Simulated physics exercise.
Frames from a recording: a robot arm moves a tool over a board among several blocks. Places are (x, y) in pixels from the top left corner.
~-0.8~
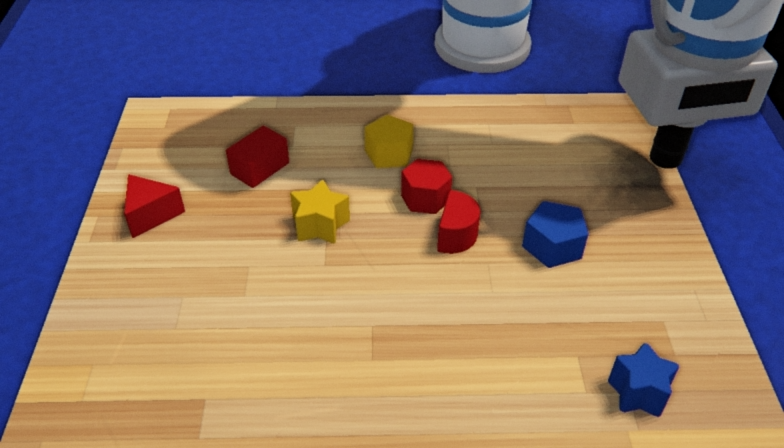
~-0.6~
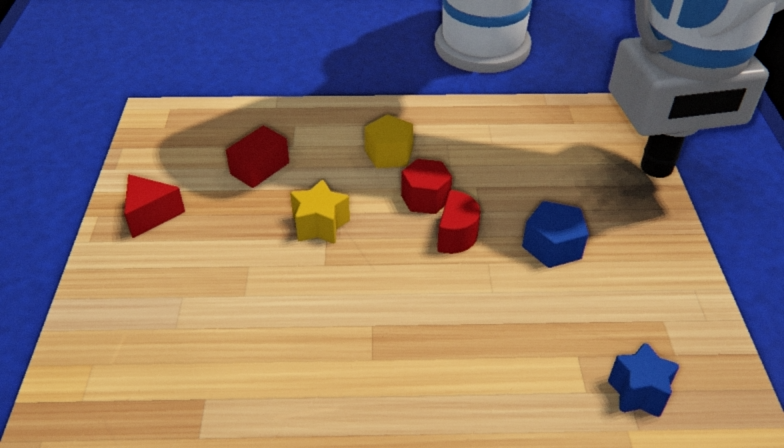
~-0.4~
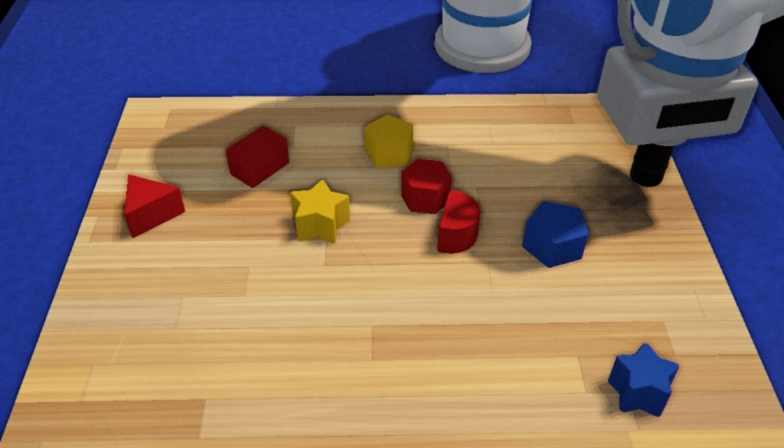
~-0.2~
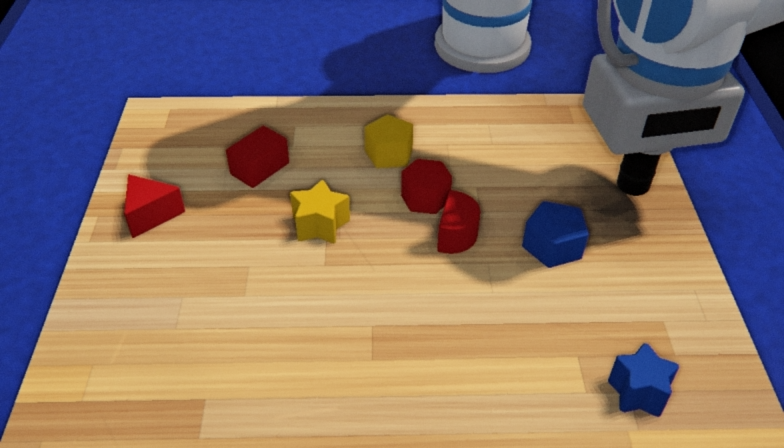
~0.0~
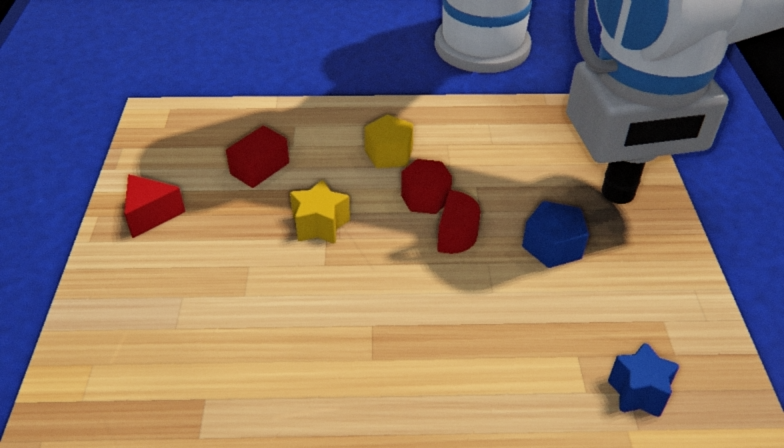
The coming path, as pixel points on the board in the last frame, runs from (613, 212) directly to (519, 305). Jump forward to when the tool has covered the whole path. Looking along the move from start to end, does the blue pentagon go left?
The answer is no.
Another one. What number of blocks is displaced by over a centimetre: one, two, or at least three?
I predict one.
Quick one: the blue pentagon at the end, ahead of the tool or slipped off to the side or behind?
Gone from the front.
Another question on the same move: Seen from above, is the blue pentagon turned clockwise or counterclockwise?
I'd predict that, seen from above, the blue pentagon rotates clockwise.
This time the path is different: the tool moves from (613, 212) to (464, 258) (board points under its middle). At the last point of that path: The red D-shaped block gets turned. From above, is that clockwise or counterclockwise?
It goes round the way clock hands do.
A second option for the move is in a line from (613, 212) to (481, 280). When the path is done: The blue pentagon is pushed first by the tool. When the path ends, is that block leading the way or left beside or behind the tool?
It remains before the tool.
On the path given first. One third of the way, tool (586, 223); blue pentagon (547, 225).
Two thirds of the way, tool (555, 254); blue pentagon (510, 239), turned 25° clockwise.
At the end, tool (522, 287); red D-shaped block unmoved; blue pentagon (501, 240), turned 40° clockwise.
